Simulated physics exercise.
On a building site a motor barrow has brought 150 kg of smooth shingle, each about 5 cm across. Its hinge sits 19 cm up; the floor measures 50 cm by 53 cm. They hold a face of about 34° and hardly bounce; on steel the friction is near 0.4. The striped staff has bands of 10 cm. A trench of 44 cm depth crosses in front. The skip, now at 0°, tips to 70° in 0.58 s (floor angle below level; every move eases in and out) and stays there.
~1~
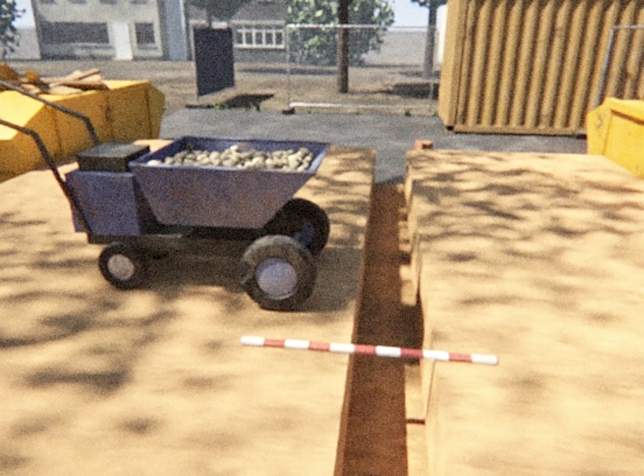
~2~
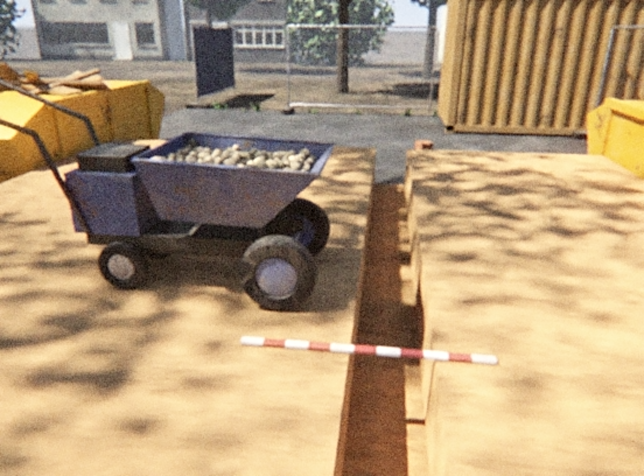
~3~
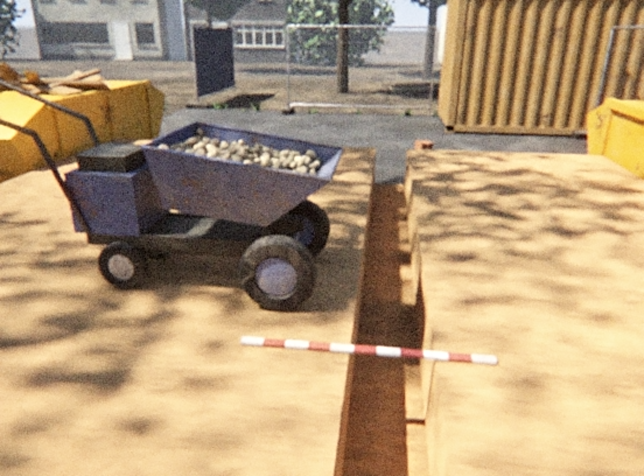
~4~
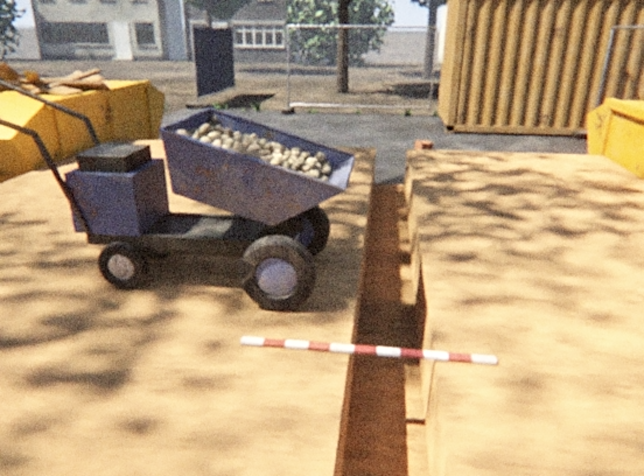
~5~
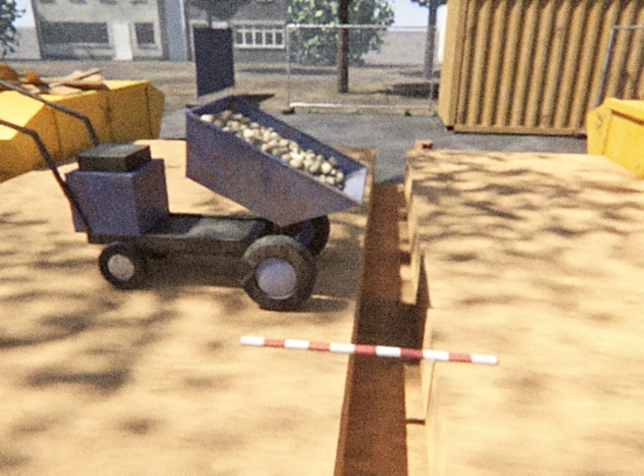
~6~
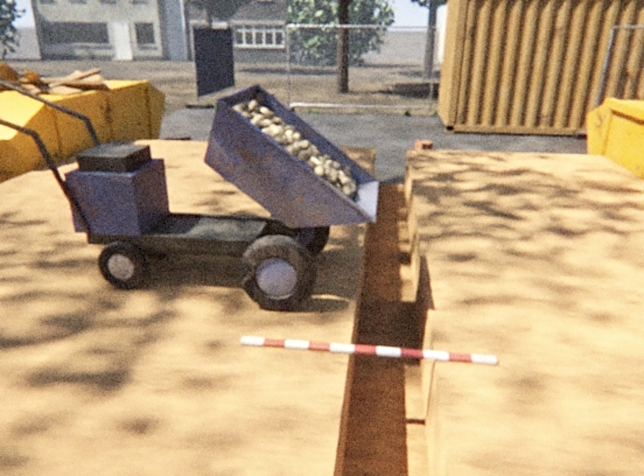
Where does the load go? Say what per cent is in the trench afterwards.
Roughly 33 per cent ends in the trench.
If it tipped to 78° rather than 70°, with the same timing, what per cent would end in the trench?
Then about 40 per cent.
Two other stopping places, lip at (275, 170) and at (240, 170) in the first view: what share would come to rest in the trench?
First some 70, then 95 per cent.
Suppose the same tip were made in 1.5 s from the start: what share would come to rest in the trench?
It would be near 50 per cent.
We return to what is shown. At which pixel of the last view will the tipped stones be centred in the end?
Near (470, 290).
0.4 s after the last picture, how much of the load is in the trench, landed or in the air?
About 15 per cent by then.
Then, 0.1 s after the last picture the floor is at 58°, 100 % in the skip; the foremost stones are at (380, 221).
Then, 0.4 s after the last picture the floor is at 70°, 69 % in the skip, 13 % in the trench, 18 % past the trench; the foremost stones are at (467, 299).
Then, 0.7 s after the last picture the floor is at 70°, 8 % in the skip, 25 % in the trench, 68 % past the trench; the foremost stones are past the picture's edge.
Then, 2.7 s after the last picture the floor is at 70°, 0 % in the skip, 33 % in the trench, 67 % past the trench; the foremost stones are past the picture's edge.
